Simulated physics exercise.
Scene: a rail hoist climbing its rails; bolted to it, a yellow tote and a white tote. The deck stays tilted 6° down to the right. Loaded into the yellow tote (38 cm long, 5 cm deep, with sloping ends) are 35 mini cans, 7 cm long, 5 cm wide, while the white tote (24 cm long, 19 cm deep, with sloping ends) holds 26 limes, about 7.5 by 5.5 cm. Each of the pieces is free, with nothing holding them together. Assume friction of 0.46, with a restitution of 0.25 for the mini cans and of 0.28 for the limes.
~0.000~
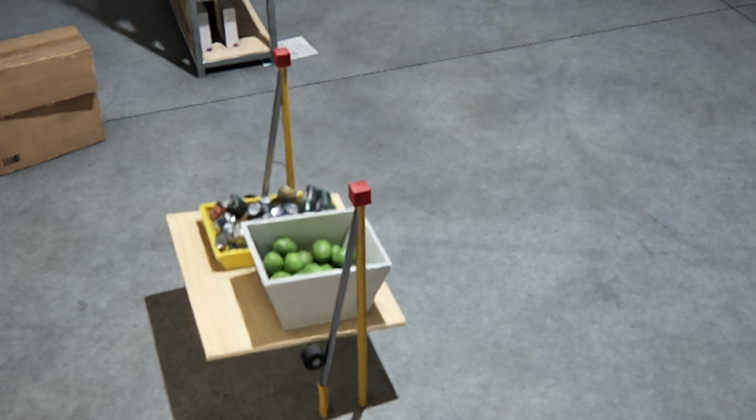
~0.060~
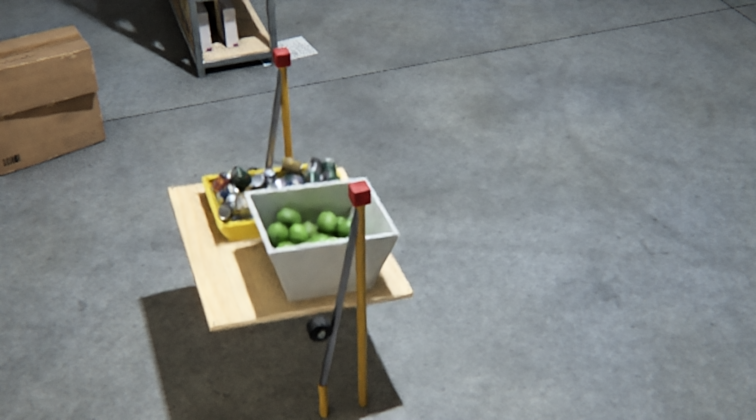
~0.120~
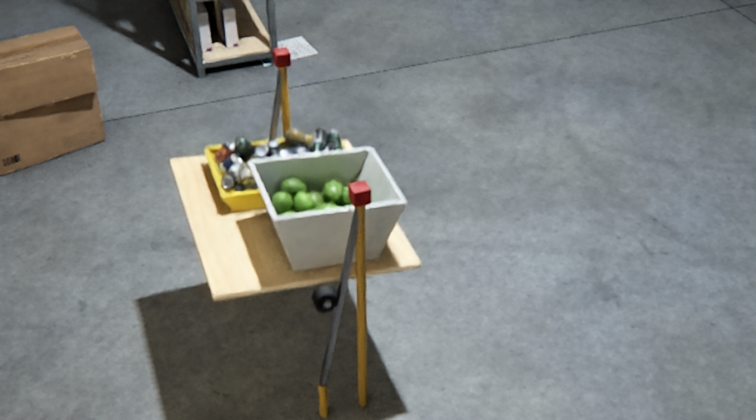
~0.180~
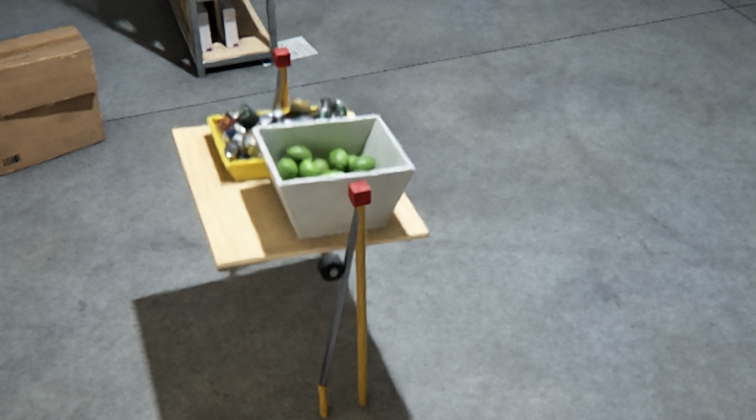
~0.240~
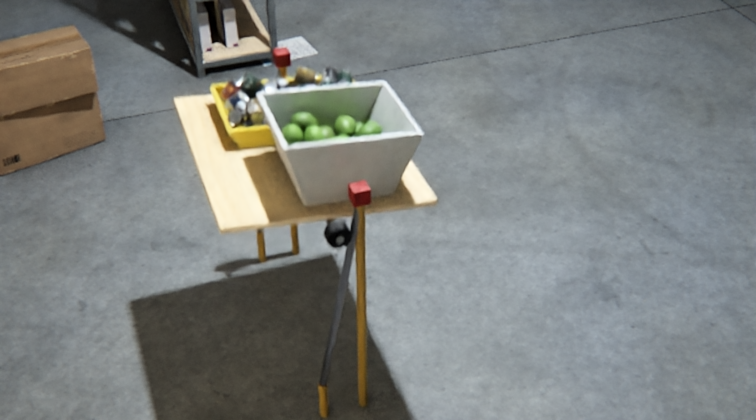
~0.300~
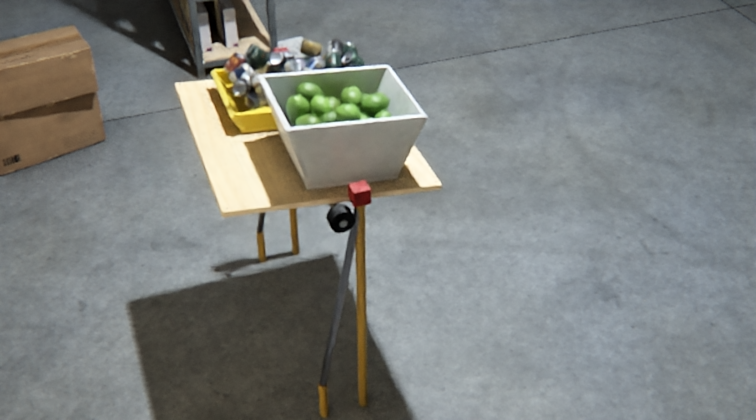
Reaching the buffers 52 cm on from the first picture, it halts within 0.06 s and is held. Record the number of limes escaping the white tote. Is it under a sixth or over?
Out come too few to fill a sixth.
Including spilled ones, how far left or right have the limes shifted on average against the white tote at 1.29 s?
Mean shift: Around 4 cm, to the right.
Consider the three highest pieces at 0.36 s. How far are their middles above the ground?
104 cm.
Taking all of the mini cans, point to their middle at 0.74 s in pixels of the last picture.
In the last view they're centred near (329, 86).
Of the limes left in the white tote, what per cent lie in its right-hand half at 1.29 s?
Some 70 per cent.
After 0.36 s, yellow tote 35 in, 0 out and white tote 26 in, 0 out.
After 0.52 s, yellow tote 31 in, 4 out and white tote 26 in, 0 out.
After 0.74 s, yellow tote 26 in, 9 out and white tote 26 in, 0 out.
Final count (at 1.29 s), yellow tote 25 in, 10 out and white tote 26 in, 0 out. Asked share, 0 of 26, 0 per cent.
